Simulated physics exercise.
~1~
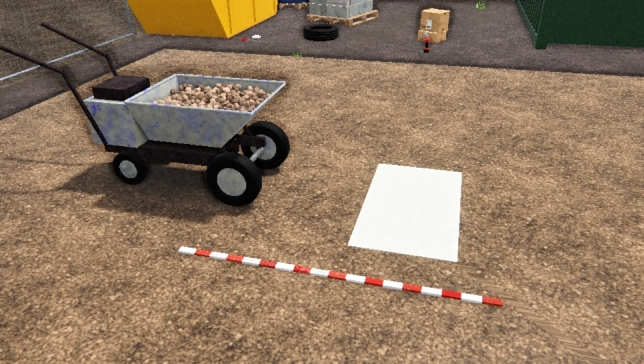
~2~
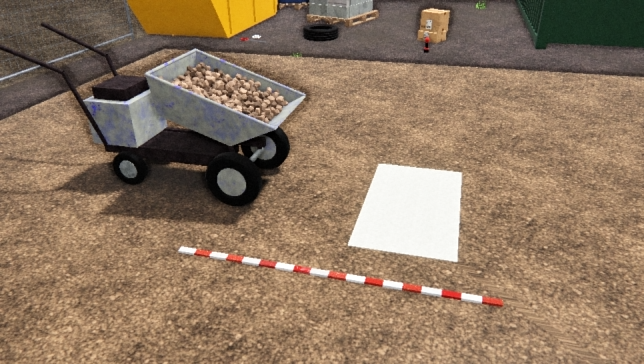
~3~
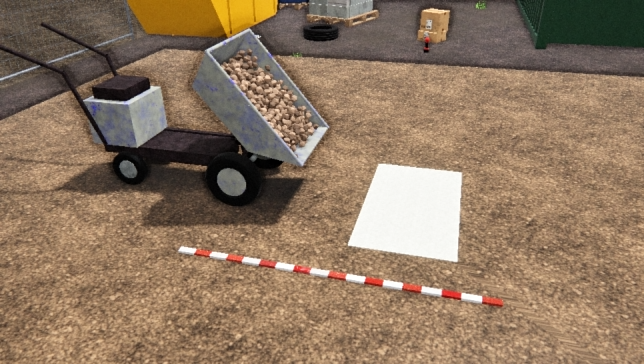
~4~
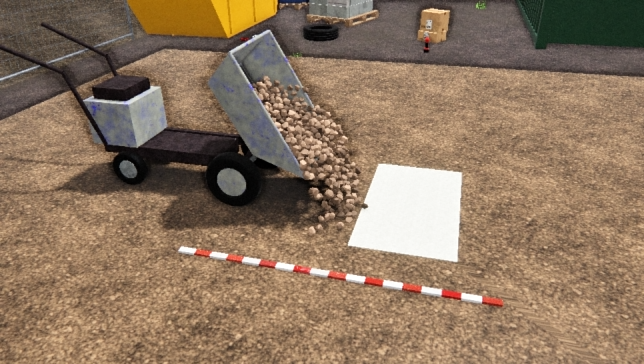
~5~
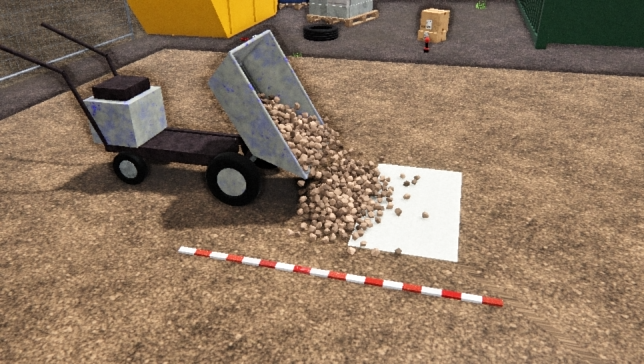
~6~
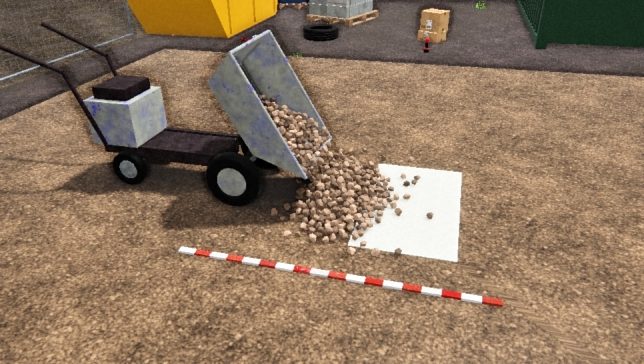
A small grey barrow on black wheels tipped its tray of brown stones steeply to the right, and they poured out into a heap on the dirt, with only some landing on the white sheet while many stayed in the raised tray.
